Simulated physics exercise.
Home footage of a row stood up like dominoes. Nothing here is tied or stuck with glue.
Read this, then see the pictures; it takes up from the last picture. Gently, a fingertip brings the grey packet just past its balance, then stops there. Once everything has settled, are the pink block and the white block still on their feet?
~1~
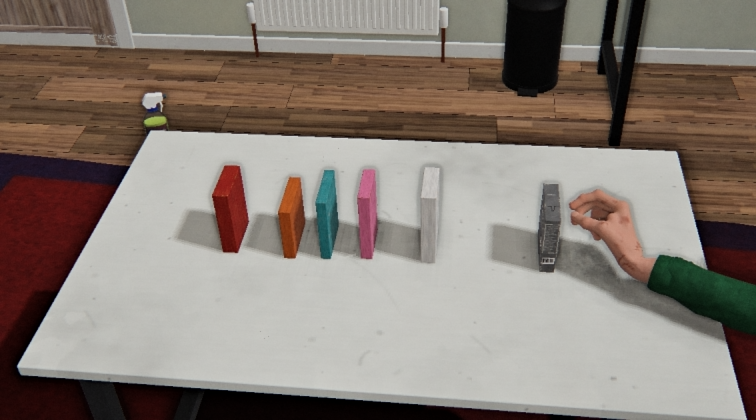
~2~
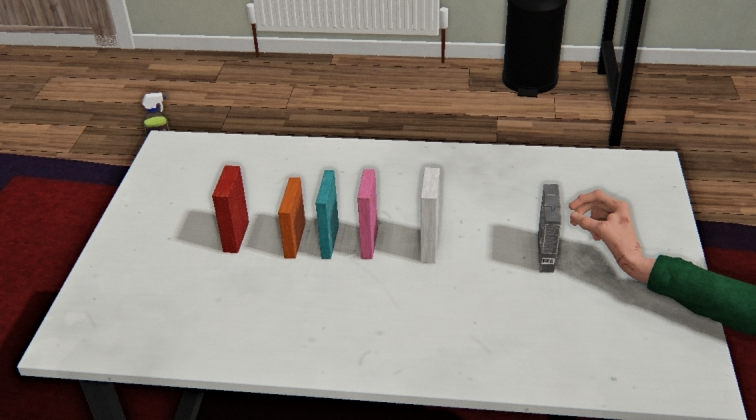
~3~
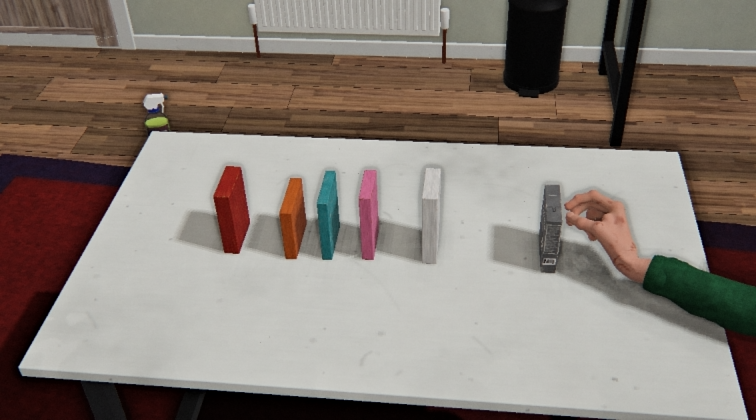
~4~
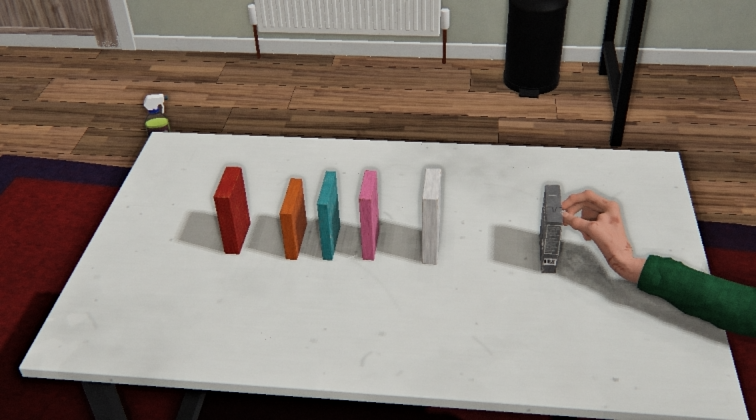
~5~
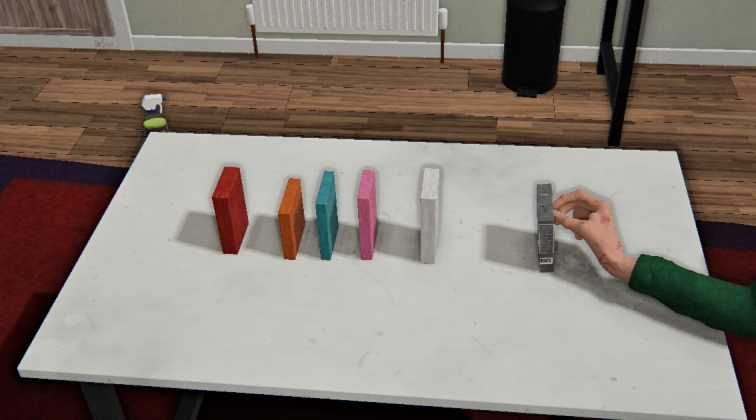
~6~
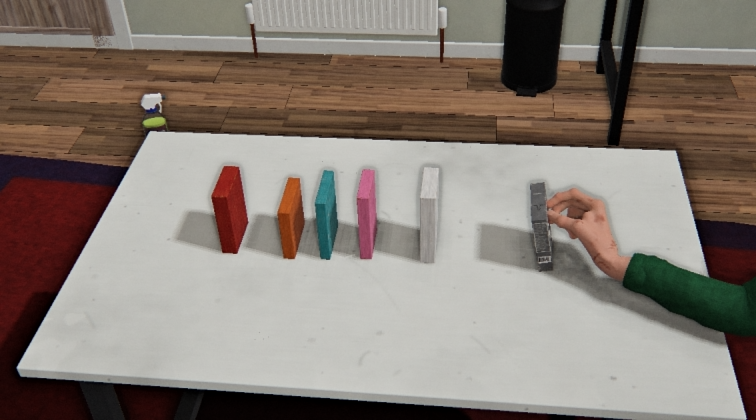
The pink block is still up, the white block is still up.
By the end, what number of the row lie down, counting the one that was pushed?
The count is 1.
Then, 0.20 s past the last view, grey packet 30° over.
Then, 0.40 s past the last view, grey packet 91° over.
Then, 0.60 s past the last view, grey packet 90° over.
Finally, all 4 still in place. Final places as the last picture's camera would see them, pink block near (368, 215), white block near (430, 216).
